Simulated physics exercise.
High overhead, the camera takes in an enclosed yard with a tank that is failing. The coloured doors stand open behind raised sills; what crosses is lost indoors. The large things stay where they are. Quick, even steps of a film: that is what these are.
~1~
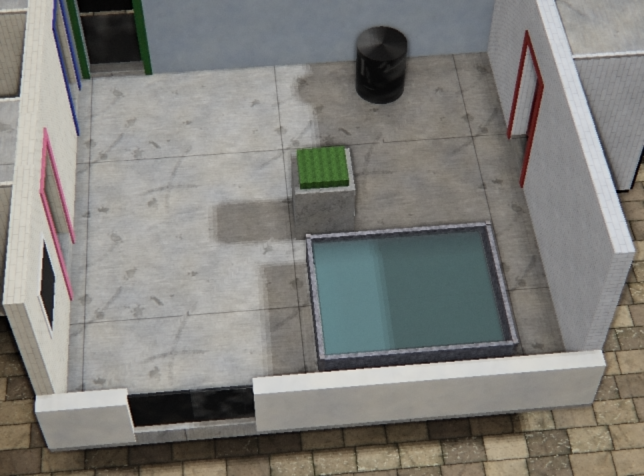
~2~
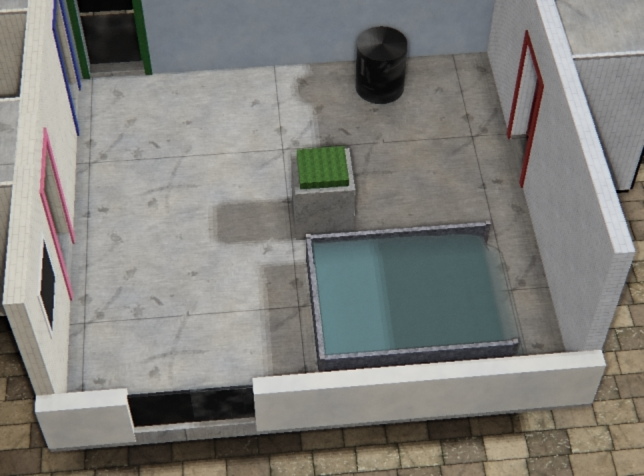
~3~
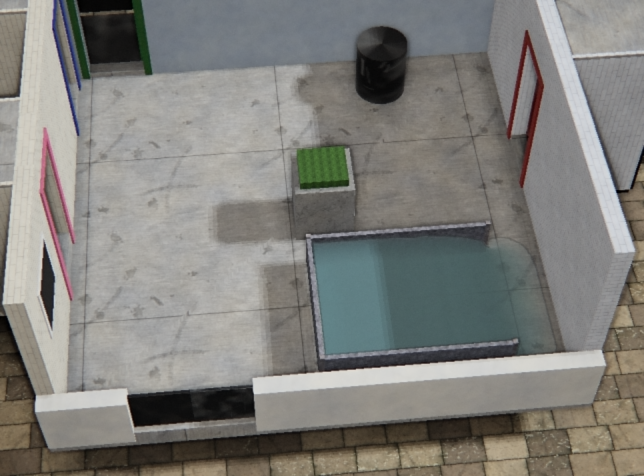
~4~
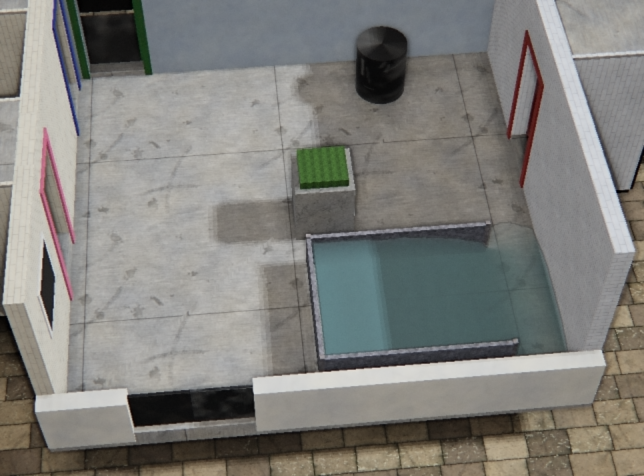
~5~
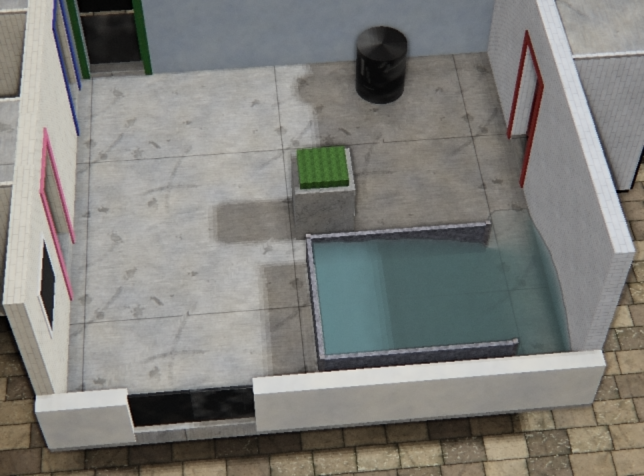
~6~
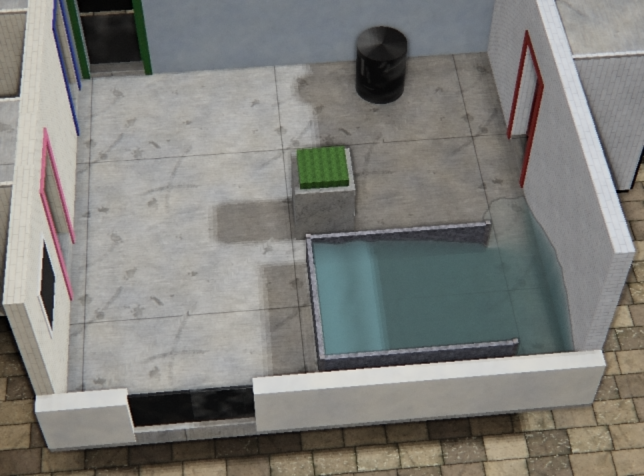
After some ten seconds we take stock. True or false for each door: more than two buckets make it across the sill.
Blue door: False; pink door: False; green door: False; red door: False.
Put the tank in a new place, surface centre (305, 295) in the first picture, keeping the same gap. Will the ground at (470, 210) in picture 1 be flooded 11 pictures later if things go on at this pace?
Soaked.
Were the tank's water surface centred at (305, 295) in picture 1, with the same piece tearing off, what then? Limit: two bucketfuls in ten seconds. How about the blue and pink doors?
Finding: Blue door comes in lower; pink door comes in lower.
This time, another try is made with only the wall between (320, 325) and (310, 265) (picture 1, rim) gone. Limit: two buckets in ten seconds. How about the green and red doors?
Green: Over the line; red: Under the line.
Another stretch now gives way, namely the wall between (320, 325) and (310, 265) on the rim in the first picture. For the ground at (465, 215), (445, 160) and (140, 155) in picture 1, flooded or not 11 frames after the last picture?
The first point is spared, the second spared, the third spared.
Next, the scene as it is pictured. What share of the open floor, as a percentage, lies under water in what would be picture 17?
Roughly 25 %.
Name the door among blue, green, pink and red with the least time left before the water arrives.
Call: The red-painted one.
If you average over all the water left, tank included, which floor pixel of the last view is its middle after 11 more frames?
The spot I would choose is (457, 298).
A moment on, water covers 10 % of the floor; the blue door not reached, the pink door not reached, the green door not reached, the red door wet at the sill, nothing in.
Next, water covers 25 % of the floor; the blue door not reached, the pink door not reached, the green door not reached, the red door wet at the sill, nothing in.
Then, water covers 45 % of the floor; the blue door not reached, the pink door not reached, the green door not reached, the red door wet at the sill, nothing in.
Later, water covers 70 % of the floor; the blue door wet at the sill, nothing in, the pink door wet at the sill, nothing in, the green door wet at the sill, nothing in, the red door wet at the sill, nothing in.
In the end, water covers 90 % of the floor; the blue door wet at the sill, nothing in, the pink door wet at the sill, nothing in, the green door under two buckets in, the red door under two buckets in.
